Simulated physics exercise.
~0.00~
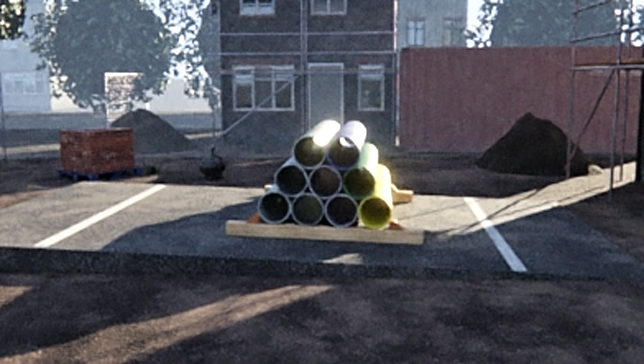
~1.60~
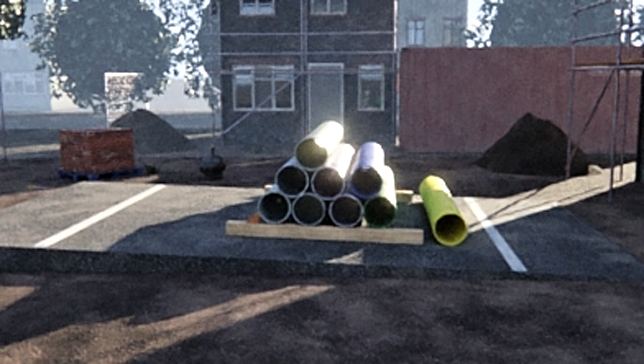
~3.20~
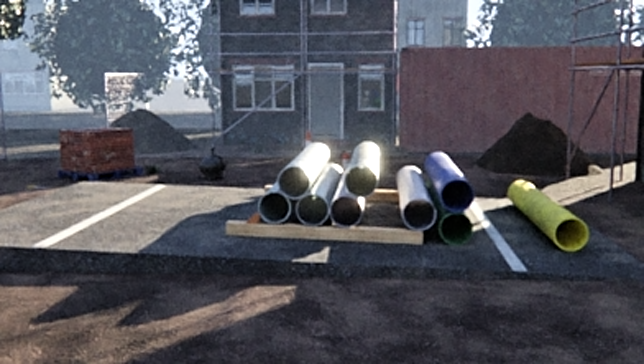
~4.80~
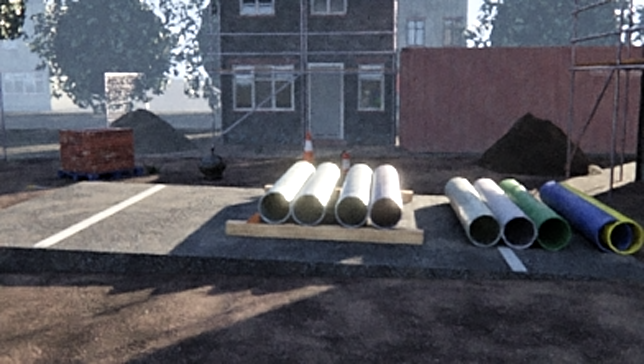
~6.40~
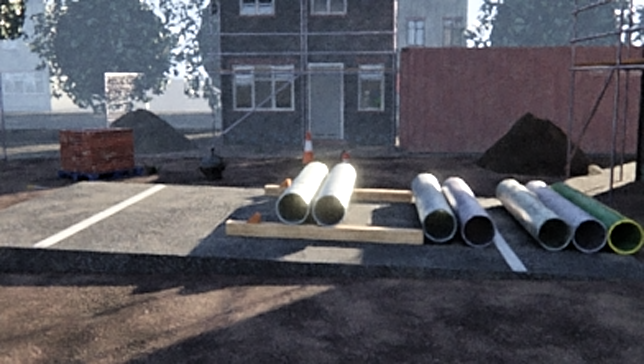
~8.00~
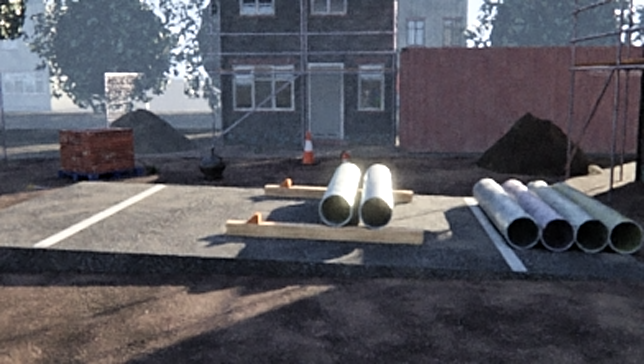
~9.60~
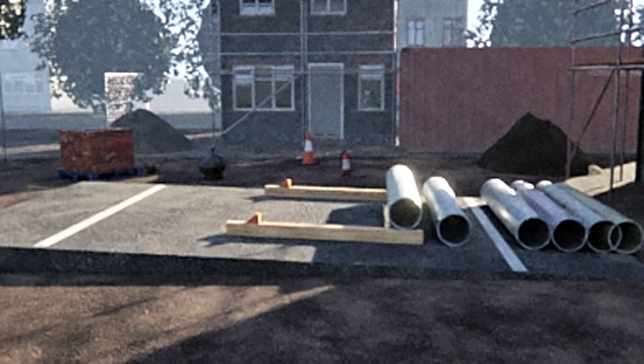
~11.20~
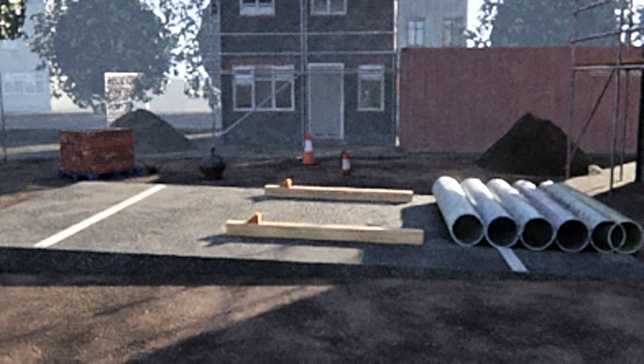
On a paved pad at a building site, with a brick house and a reddish wall behind, hollow pipes sit stacked in a pyramid on two timber bearers between painted white lines. The yellow pipe at the lower right rolls off first, and the blue and green ones start to follow as the stack sags. Yellow crosses the right line, then blue and green pass it too, leaving four pale pipes on the timbers. These roll away to the right in turn. Finally the bearers are bare, and the pipes lie side by side around and beyond the right line.
